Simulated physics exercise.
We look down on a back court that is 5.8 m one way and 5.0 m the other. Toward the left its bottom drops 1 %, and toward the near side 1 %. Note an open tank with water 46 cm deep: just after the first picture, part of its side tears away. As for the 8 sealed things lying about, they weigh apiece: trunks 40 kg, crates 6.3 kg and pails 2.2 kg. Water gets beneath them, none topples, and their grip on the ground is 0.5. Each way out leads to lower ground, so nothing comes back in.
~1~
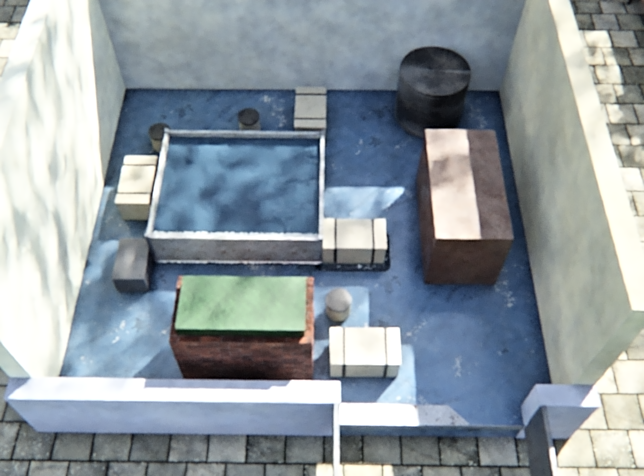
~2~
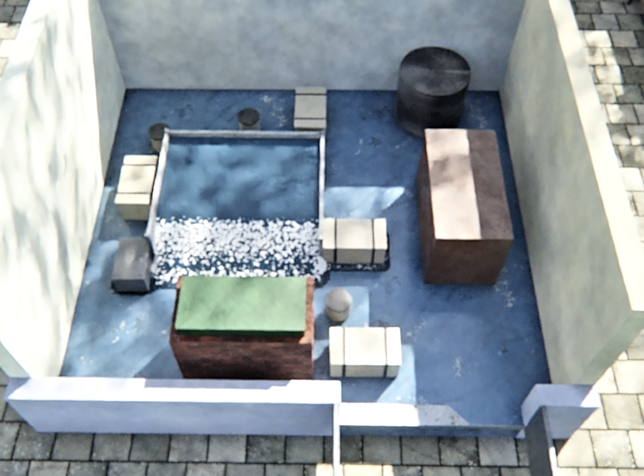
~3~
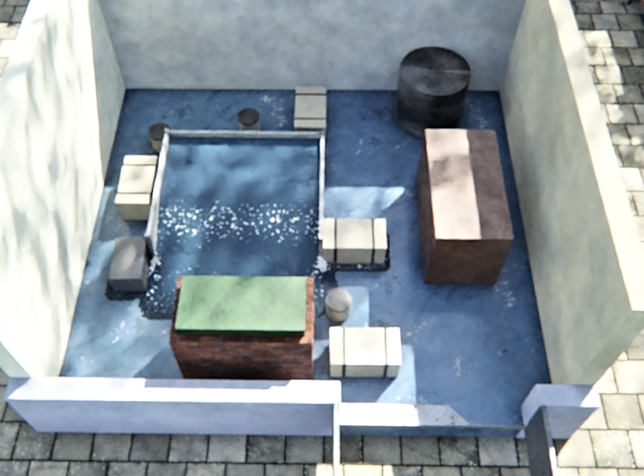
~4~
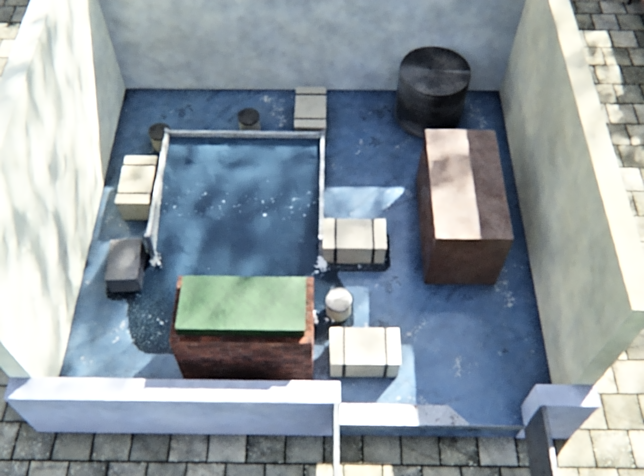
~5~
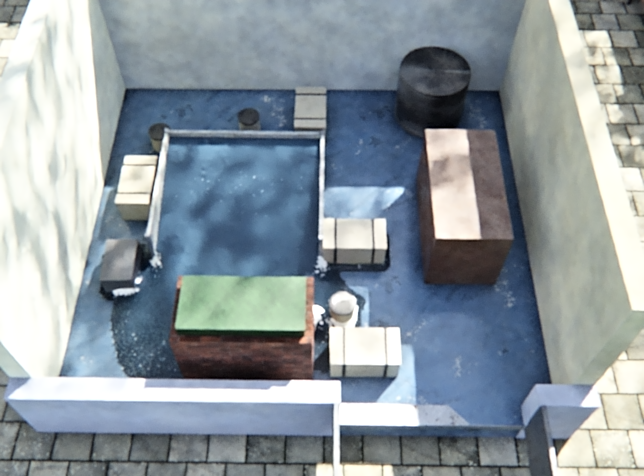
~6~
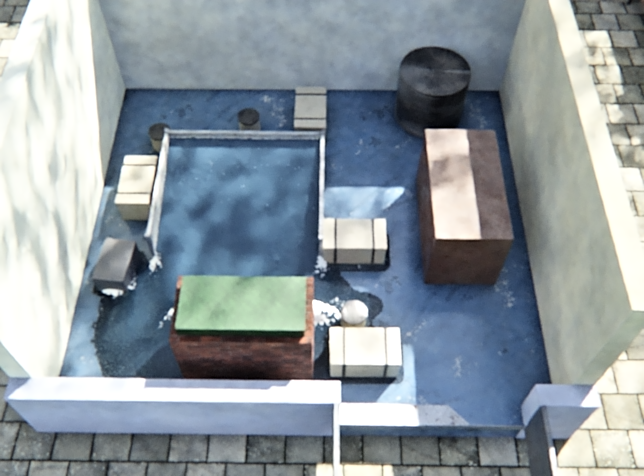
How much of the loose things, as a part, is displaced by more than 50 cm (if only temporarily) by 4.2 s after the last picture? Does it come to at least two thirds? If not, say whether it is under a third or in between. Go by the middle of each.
No, under a third.
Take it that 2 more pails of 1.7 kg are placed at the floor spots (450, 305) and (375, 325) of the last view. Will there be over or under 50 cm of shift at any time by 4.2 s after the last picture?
Taking them in turn, the first is above the mark and the second above the mark.
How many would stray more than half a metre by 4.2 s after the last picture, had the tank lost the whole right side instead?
In that case the number is 3.
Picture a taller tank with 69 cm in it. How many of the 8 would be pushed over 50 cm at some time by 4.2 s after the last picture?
With that change, 5 of them.
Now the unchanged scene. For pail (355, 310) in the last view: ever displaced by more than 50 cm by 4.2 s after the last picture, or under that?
Lab note: Shift exceeds the limit.
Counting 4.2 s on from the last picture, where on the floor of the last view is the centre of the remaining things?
About (277, 196).
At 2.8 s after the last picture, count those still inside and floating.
2.
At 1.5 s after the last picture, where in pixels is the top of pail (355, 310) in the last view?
Near (530, 283).
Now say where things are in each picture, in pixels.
In the first picture, a pail at (339, 299), on the bottom; a crate at (132, 258) rests on the ground; 3.6 m2 under water; 0 of 8 have shifted.
In the second picture, a pail at (339, 299), on the bottom; a crate at (132, 258), on the bottom; 4.6 m2 under water; 0 of 8 have shifted.
In the third picture, a pail at (339, 299) rests on the ground; a crate at (128, 258), on the bottom, 4 cm from its start; water covers 5.6 m2; 0 of 8 have shifted.
In the fourth picture, a pail at (339, 299) rests on the ground; a crate at (124, 259) rests on the ground, 10 cm from its start; 6.3 m2 under water; 1 of 8 have shifted.
In the fifth picture, a pail at (343, 303) rests on the ground, 7 cm from its start; a crate at (119, 259), on the bottom, 15 cm from its start; water covers 7.0 m2; 2 of 8 have shifted.
In the sixth picture, a pail at (354, 312) rests on the ground, 25 cm from its start; a crate at (114, 259) rests on the ground, 22 cm from its start; water covers 7.6 m2; 2 of 8 have shifted.
Then, 0.4 s after the last picture 1 of 8 are over 50 cm from their spots; 0 afloat.
Then, 1.5 s after the last picture 1 of 8 are over 50 cm from their spots; 1 afloat.
Then, 2.8 s after the last picture 1 of 8 are over 50 cm from their spots; 2 afloat.
Then, 4.2 s after the last picture 1 of 8 are over 50 cm from their spots, and 2 have been at some point; 2 afloat.
